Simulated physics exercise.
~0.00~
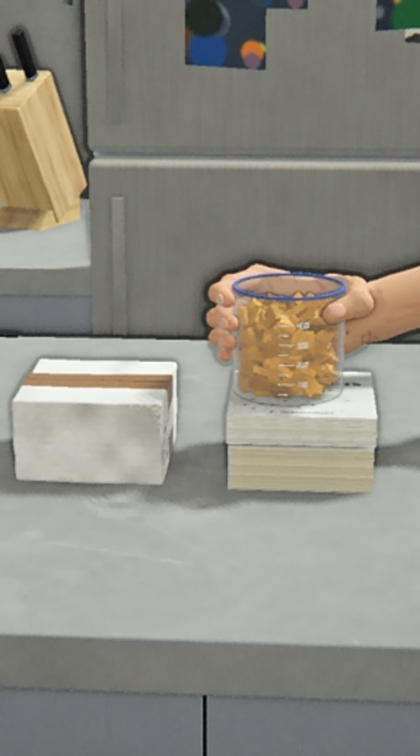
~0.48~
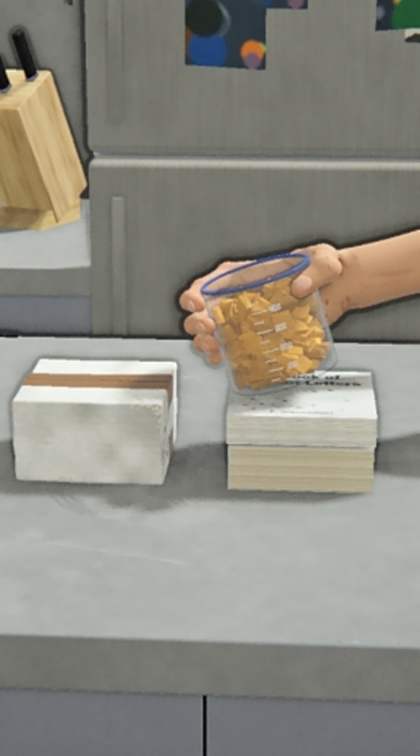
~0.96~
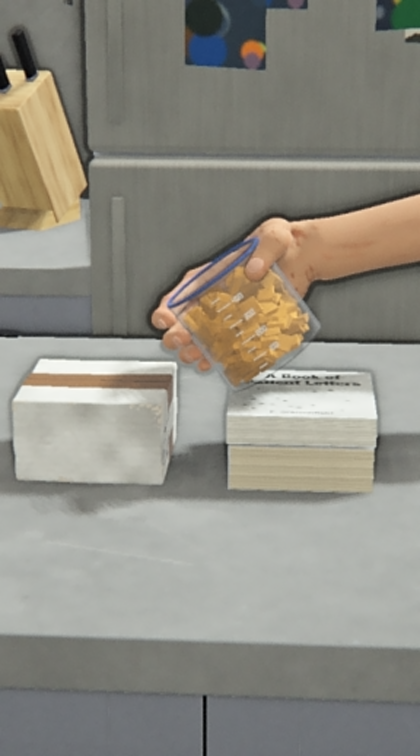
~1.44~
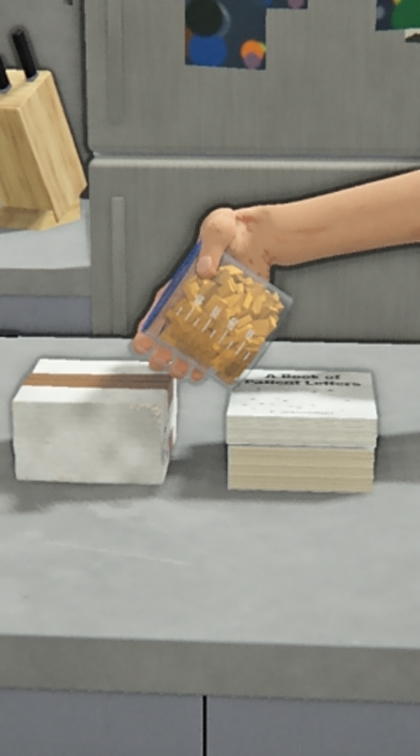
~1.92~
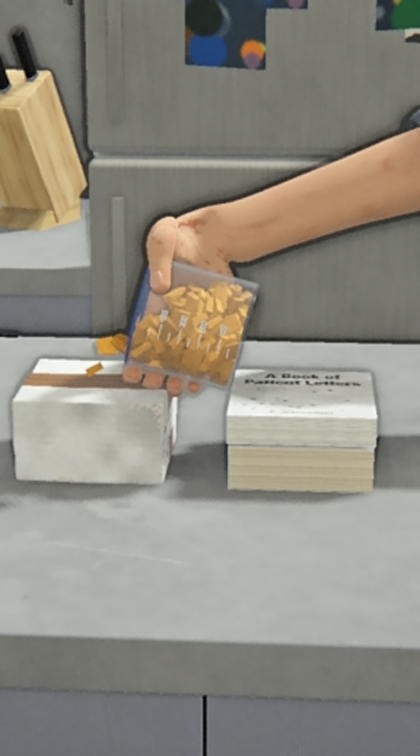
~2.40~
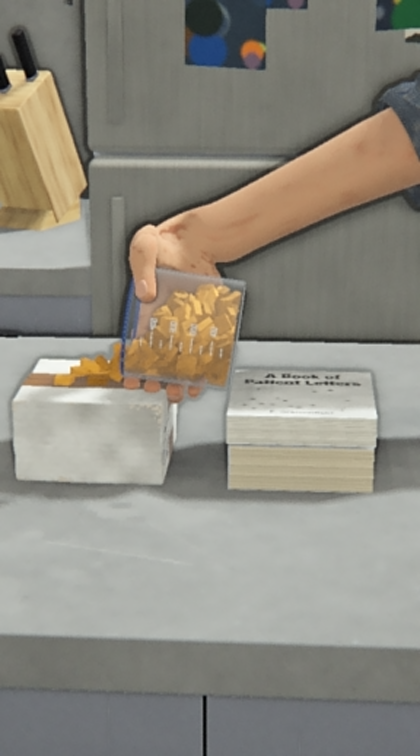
A hand tips a clear beaker leftward, spilling some orange crackers onto the white box.
